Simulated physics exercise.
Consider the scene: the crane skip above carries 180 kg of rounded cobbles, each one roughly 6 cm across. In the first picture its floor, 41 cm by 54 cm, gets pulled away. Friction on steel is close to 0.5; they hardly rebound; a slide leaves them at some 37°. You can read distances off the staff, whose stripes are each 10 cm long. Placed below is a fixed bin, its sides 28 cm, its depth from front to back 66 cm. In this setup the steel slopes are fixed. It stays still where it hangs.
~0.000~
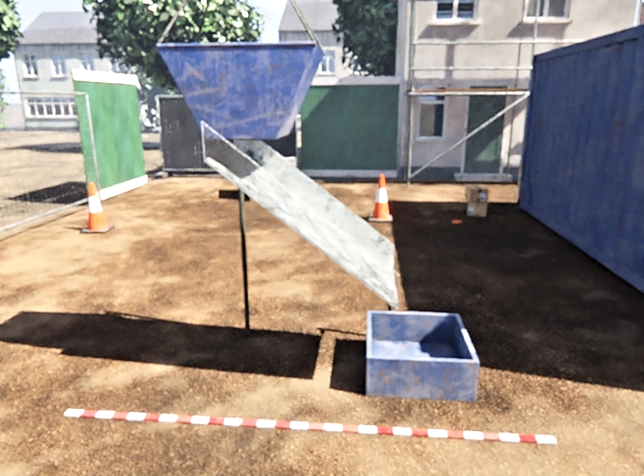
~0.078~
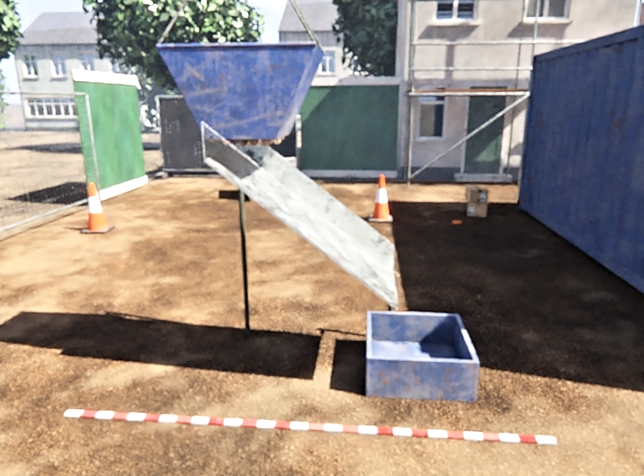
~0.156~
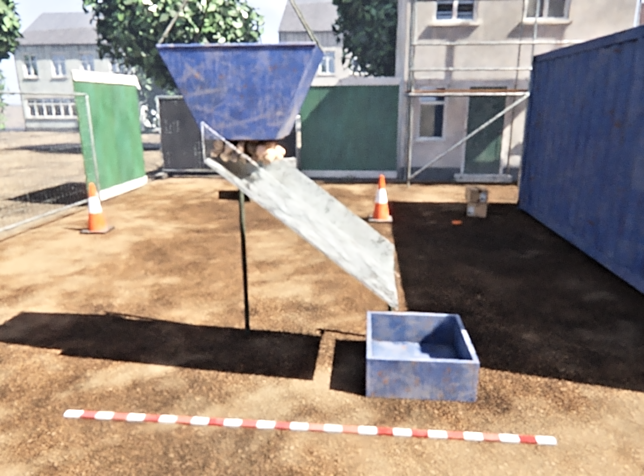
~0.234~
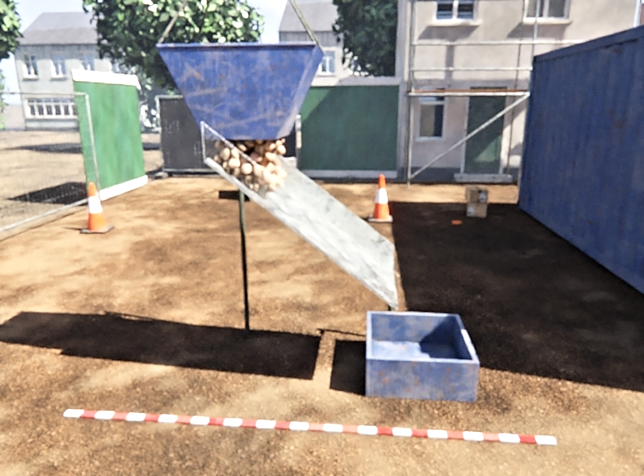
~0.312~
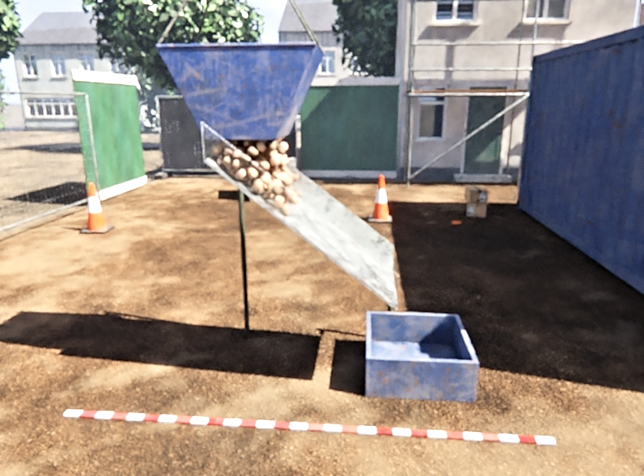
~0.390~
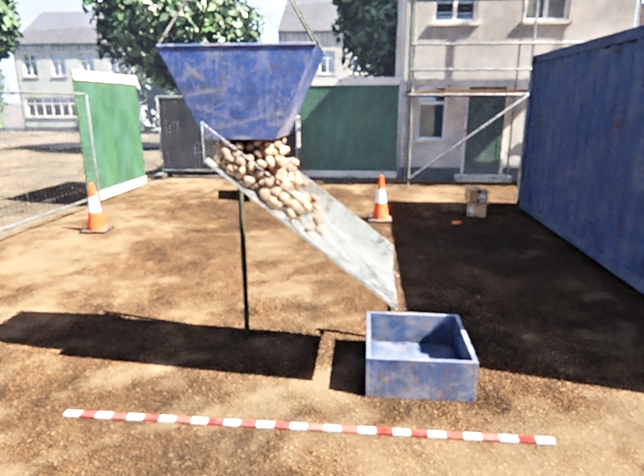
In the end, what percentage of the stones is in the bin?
Roughly 66 %.
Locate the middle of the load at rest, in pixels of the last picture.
I'd say close to pixel (444, 358).
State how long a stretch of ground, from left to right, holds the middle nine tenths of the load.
Width: Near 140 cm.
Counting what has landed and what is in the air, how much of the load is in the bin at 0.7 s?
At that moment: About 5 %.
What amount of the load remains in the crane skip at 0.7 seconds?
I'd put it near 15 per cent.
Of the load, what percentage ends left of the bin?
Share: About 0 %.
After 0.7 s, 15 % in the crane skip, 78 % on the steel, 3 % falling or lying left of the bin, 4 % falling or lying in the bin; the stones farthest right are at (435, 325).
After 1.1 s, 0 % in the crane skip, 61 % on the steel, 36 % falling or lying in the bin, 3 % falling or lying beside or right of the bin; the stones farthest right are at (509, 352).
After 1.7 s, 0 % in the crane skip, 9 % on the steel, 70 % falling or lying in the bin, 21 % falling or lying beside or right of the bin.
After 2.6 s, 0 % in the crane skip, 66 % falling or lying in the bin, 33 % falling or lying beside or right of the bin.
After 4.5 s, 0 % in the crane skip, 66 % in the bin, 34 % beside or right of the bin.
